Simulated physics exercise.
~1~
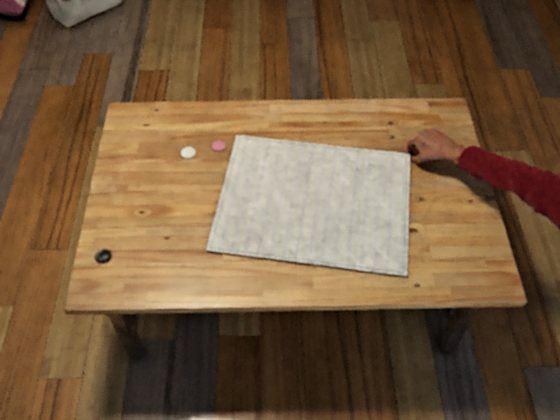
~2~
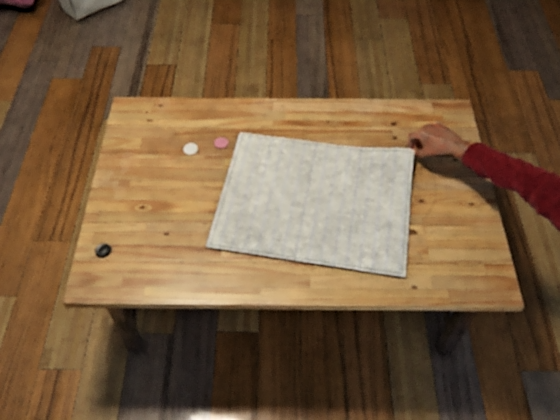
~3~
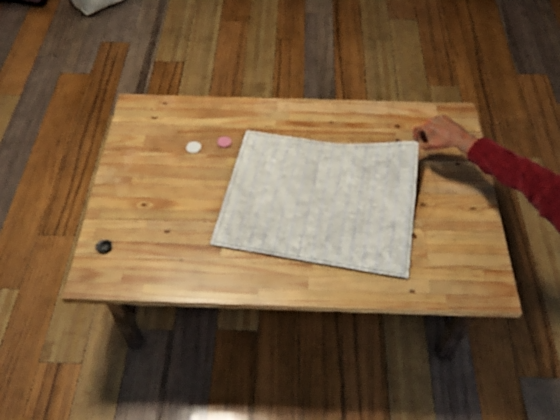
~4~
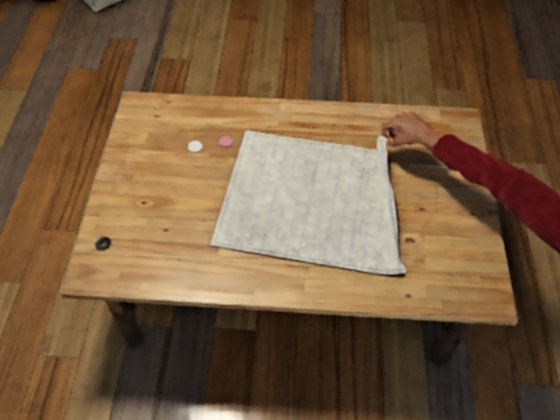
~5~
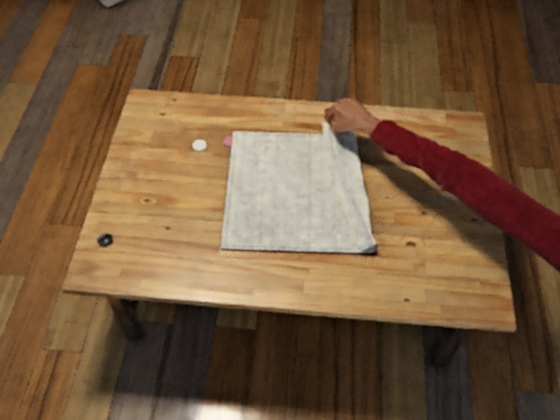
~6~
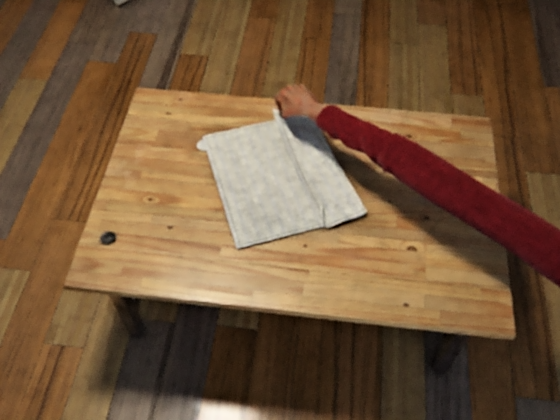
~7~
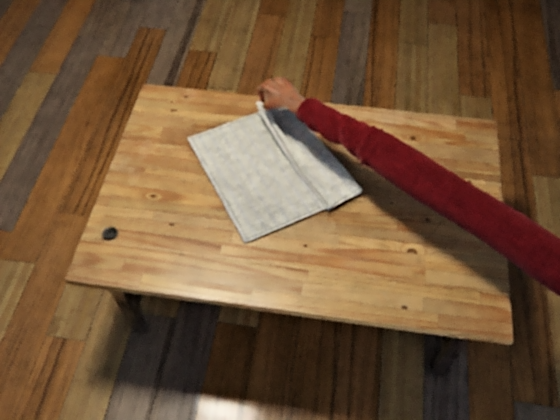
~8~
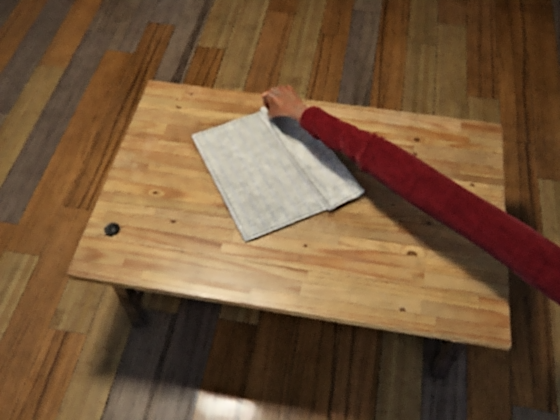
Grey cloth on a wooden table being lifted by one corner and dragged left, covering the white and pink buttons.
